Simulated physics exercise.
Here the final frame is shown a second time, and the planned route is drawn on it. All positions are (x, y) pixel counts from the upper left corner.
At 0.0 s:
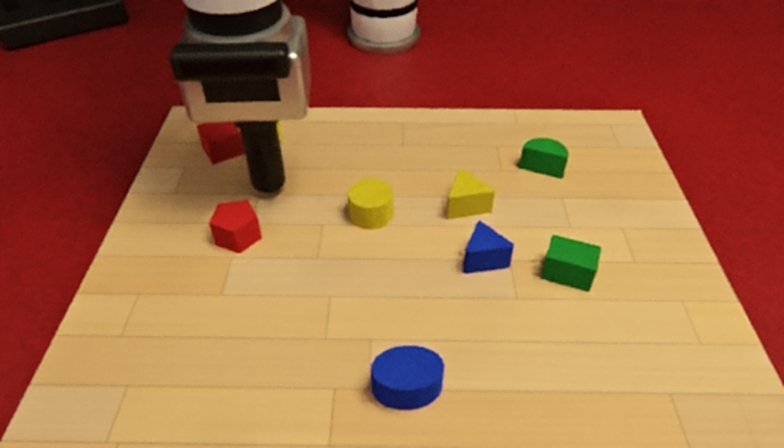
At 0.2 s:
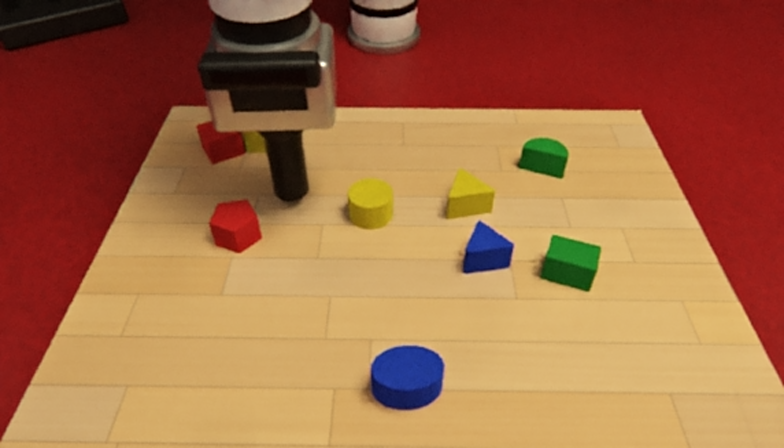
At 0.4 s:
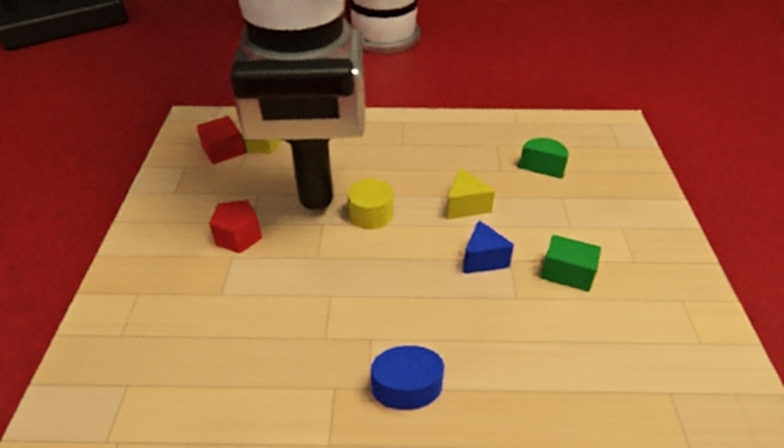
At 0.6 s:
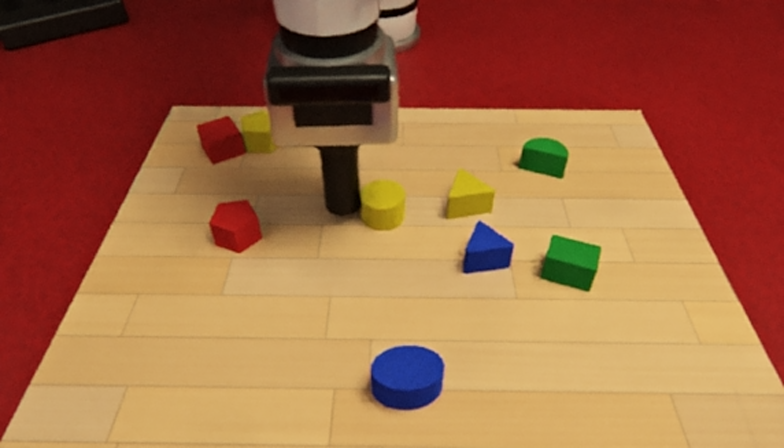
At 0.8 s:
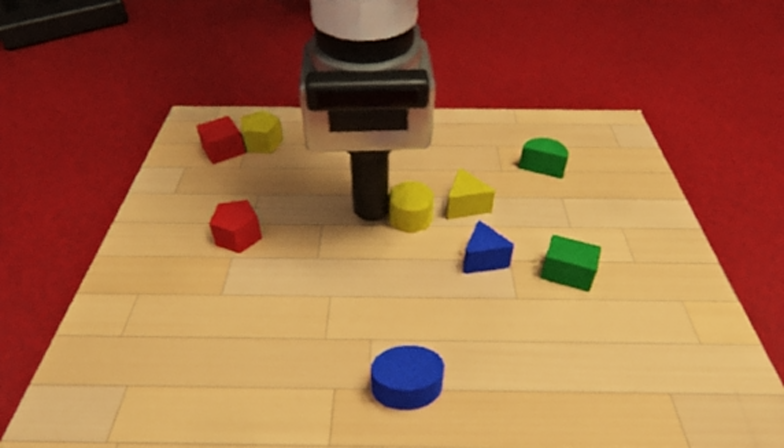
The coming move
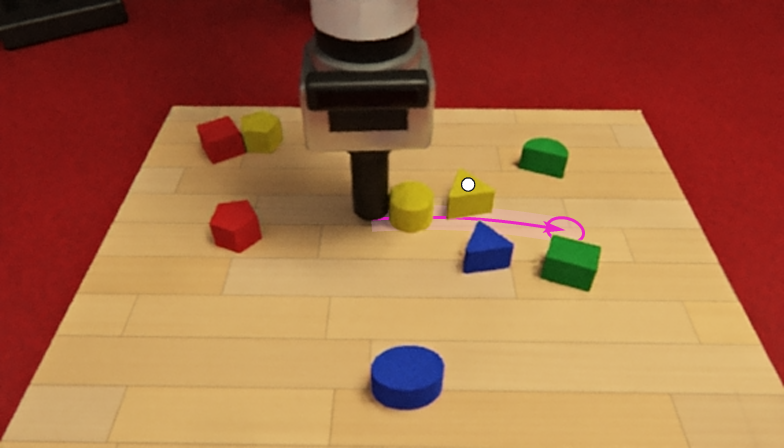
In this clip, a robotic arm with a dark post moves rightward over a wooden board scattered with coloured blocks, reaches the yellow cylinder and pushes it right, closer to the yellow triangular block, while the other blocks stay still.
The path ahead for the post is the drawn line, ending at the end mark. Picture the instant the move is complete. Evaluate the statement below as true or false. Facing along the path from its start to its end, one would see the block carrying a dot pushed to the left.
The statement is true.
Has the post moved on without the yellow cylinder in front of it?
No, I don't think so.
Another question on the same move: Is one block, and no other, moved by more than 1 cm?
No, that is not how it ends up.
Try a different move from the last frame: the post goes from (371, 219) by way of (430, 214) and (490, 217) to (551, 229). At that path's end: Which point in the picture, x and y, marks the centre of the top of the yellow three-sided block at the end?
In the picture, it is at (519, 177).
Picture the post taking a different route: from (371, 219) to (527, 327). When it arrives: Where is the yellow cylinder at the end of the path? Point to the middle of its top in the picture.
Around pixel (442, 204).
Drawn move, from (371, 219) by way of (435, 217) and (499, 221) to (565, 230); the dot is on the yellow three-sided block.
What follows on the original path. One third of the way, post (436, 207); yellow cylinder (478, 199); yellow three-sided block (502, 181), turned 75° anticlockwise.
Two thirds of the way, post (501, 211); yellow cylinder (545, 210); yellow three-sided block (511, 178), turned 90° anticlockwise.
At the end, post (568, 220); yellow cylinder (611, 228); yellow three-sided block (512, 178), turned 95° anticlockwise; blue three-sided block still.
